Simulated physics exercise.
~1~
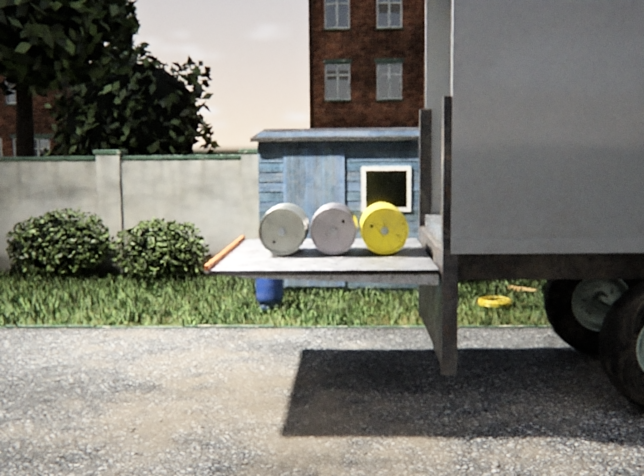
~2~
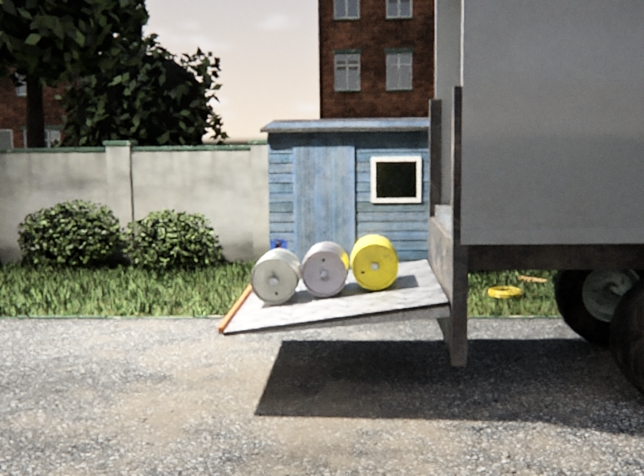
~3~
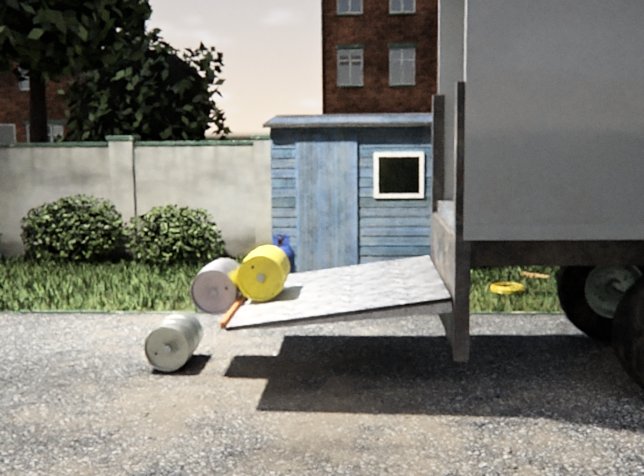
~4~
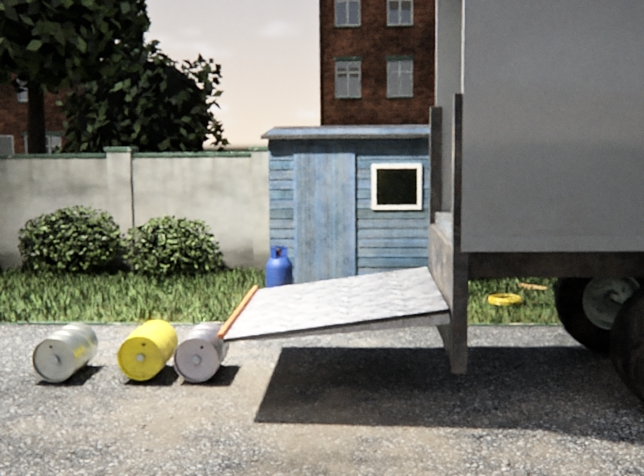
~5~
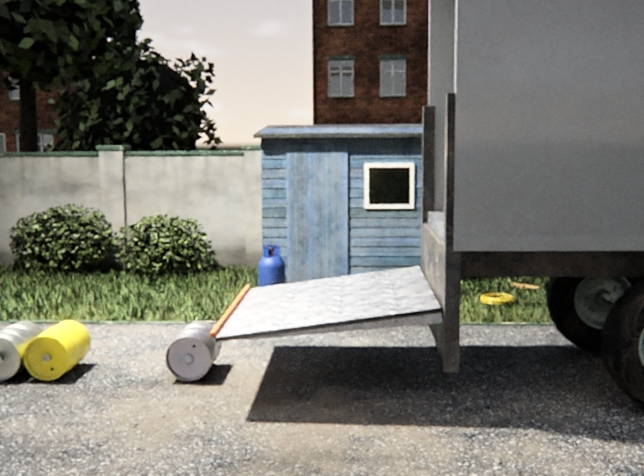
Three kegs, one yellow, rolling left down a lorry's tilting tail platform, tumbling over its edge and ending on the ground.
